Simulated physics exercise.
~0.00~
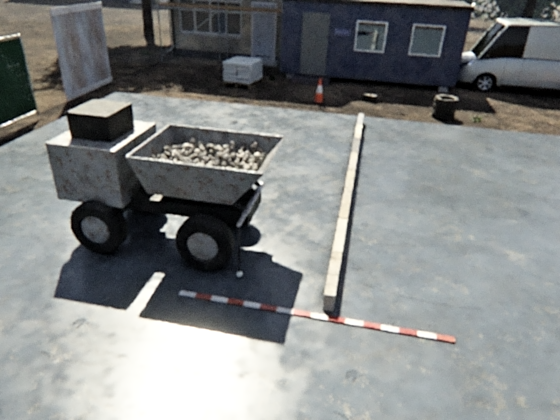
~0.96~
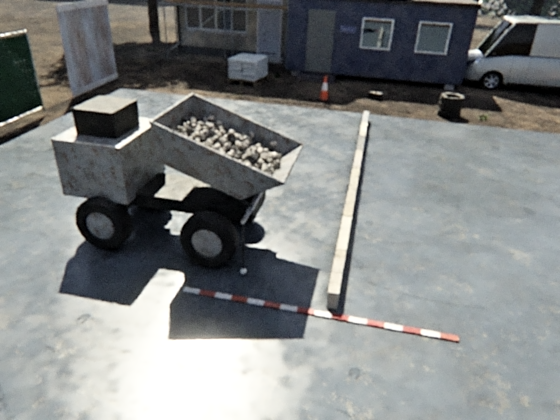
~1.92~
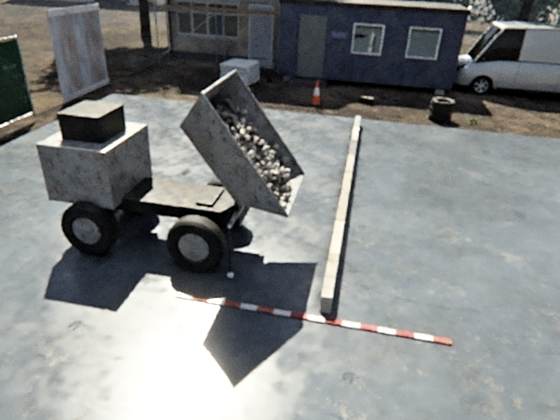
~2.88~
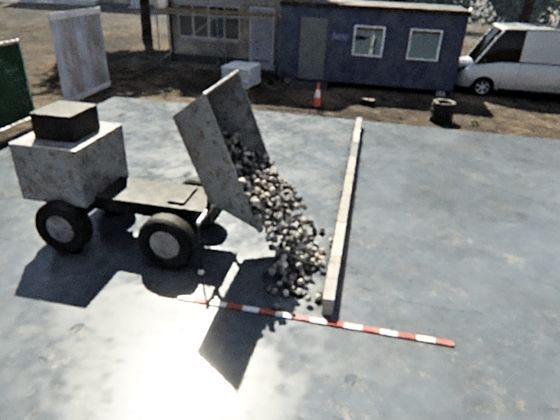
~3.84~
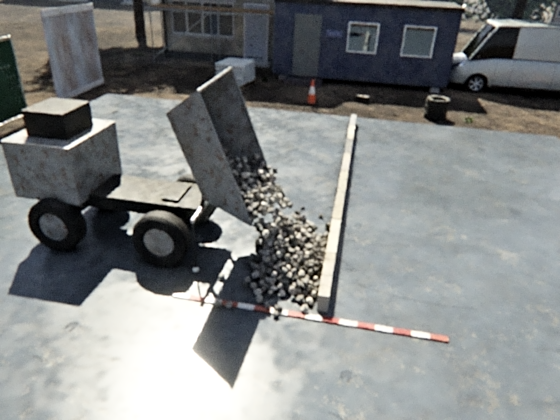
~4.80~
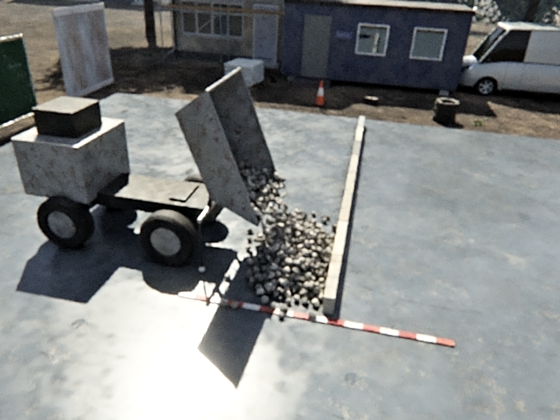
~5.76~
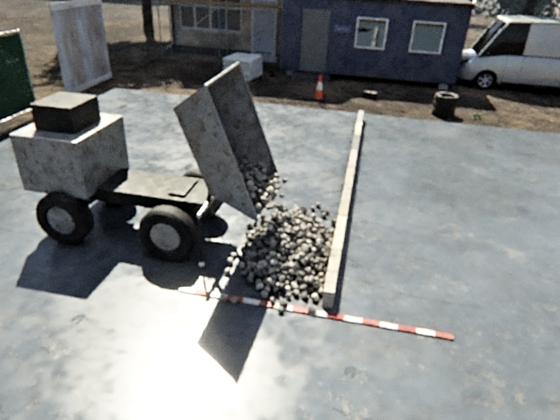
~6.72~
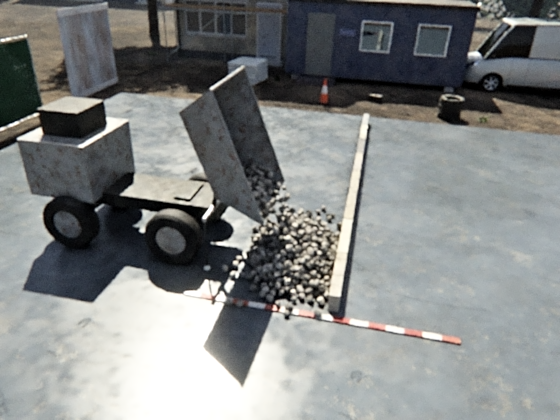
A small dumper tips its steel body, spilling most stones into a heap against the kerb.
